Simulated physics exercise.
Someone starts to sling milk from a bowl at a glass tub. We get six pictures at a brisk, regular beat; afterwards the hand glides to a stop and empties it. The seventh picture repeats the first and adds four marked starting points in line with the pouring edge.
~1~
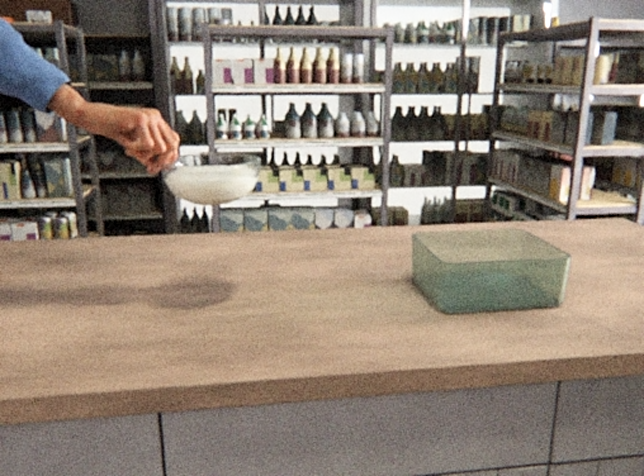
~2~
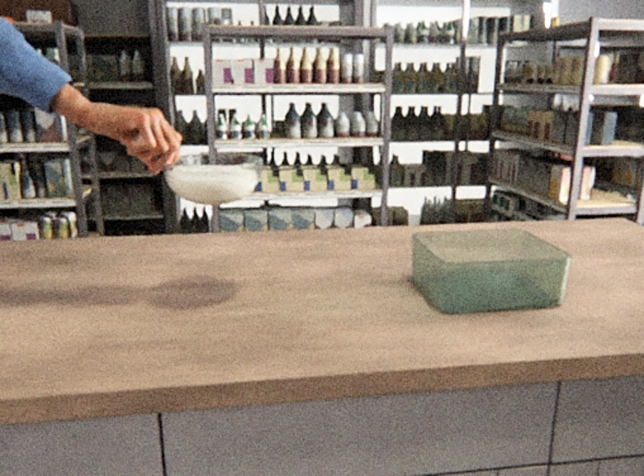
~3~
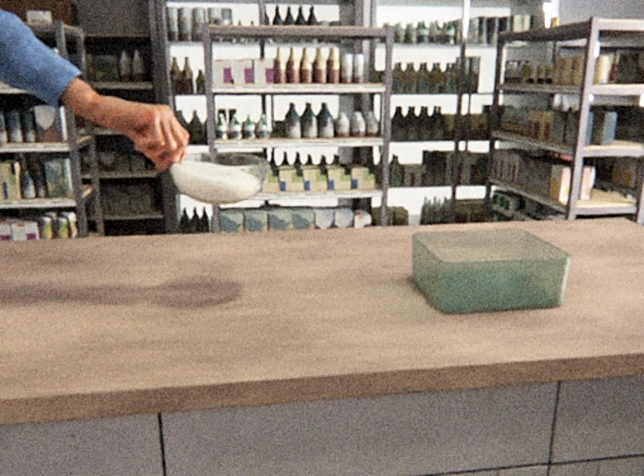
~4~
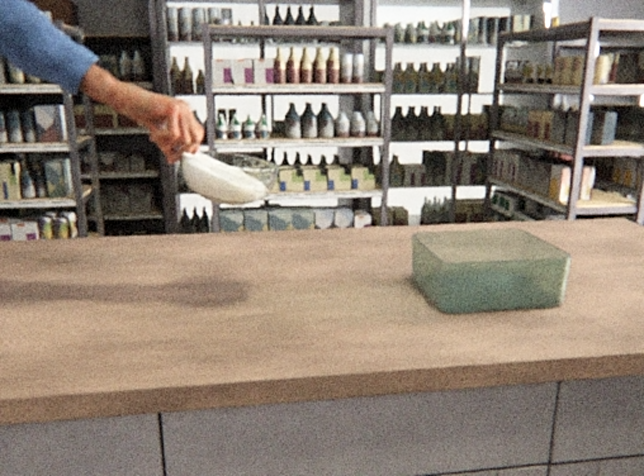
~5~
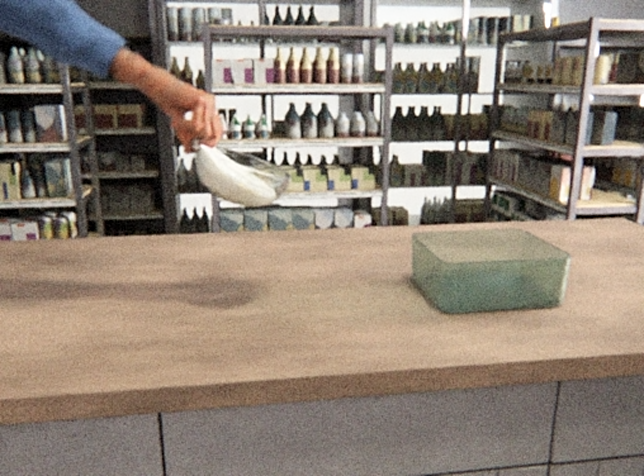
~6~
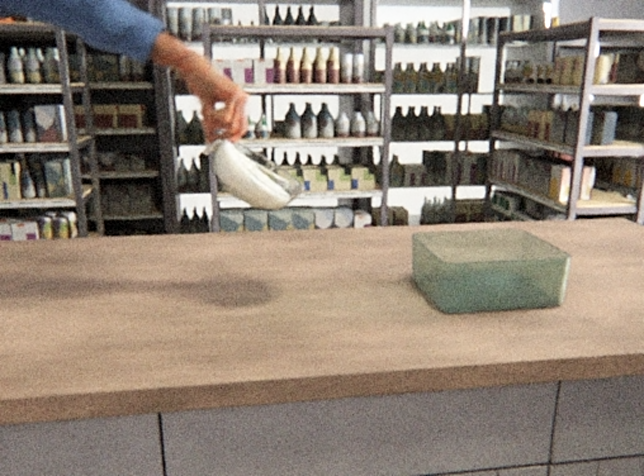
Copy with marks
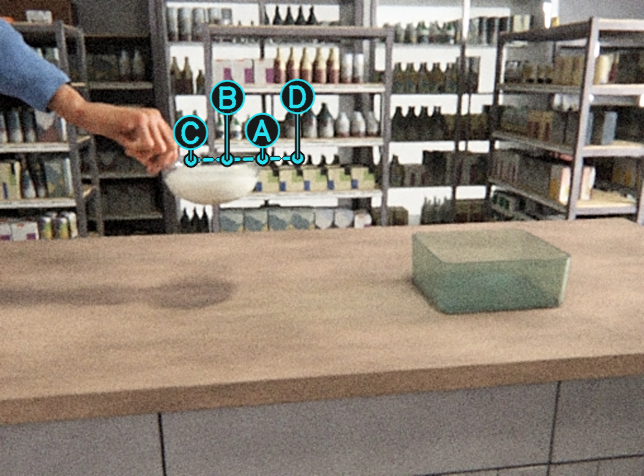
A hand held a clear bowl of white milk above a wooden counter, then moved it a little to the right and tilted it steeply, while a greenish glass tub sat still farther right.
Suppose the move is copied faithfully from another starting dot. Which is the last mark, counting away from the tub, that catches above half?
Dot D just does it.
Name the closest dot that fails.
A it is.
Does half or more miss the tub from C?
Yes, it does.
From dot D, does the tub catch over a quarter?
Yes.
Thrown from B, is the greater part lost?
Yes.
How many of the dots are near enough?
One of the four.
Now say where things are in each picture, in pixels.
The first picture shows upright, lip at (258, 158); tub from (438, 311) to (561, 304); nothing has left yet.
The second picture shows upright, lip at (260, 159); nothing has left yet.
The third picture shows tipped about 3°, lip at (267, 161); nothing has left yet.
The fourth picture shows tipped about 10°, lip at (277, 167); milk is over the rim, down to (189, 153).
The fifth picture shows tipped about 20°, lip at (290, 175); milk is over the rim, down to (193, 148).
The sixth picture shows tipped about 33°, lip at (302, 185); milk is over the rim, down to (206, 153).
In cyan, A at (262, 158); B at (227, 159); C at (190, 160); D at (297, 158).
With A, about 16 % lands in the tub, 76 % falls short and 7 % goes beside or beyond.
With B, about 0 % lands in the tub, 94 % falls short and 6 % goes beside or beyond.
With C, about 0 % lands in the tub, 100 % falls short.
With D, about 72 % lands in the tub, 10 % falls short and 19 % goes beside or beyond.
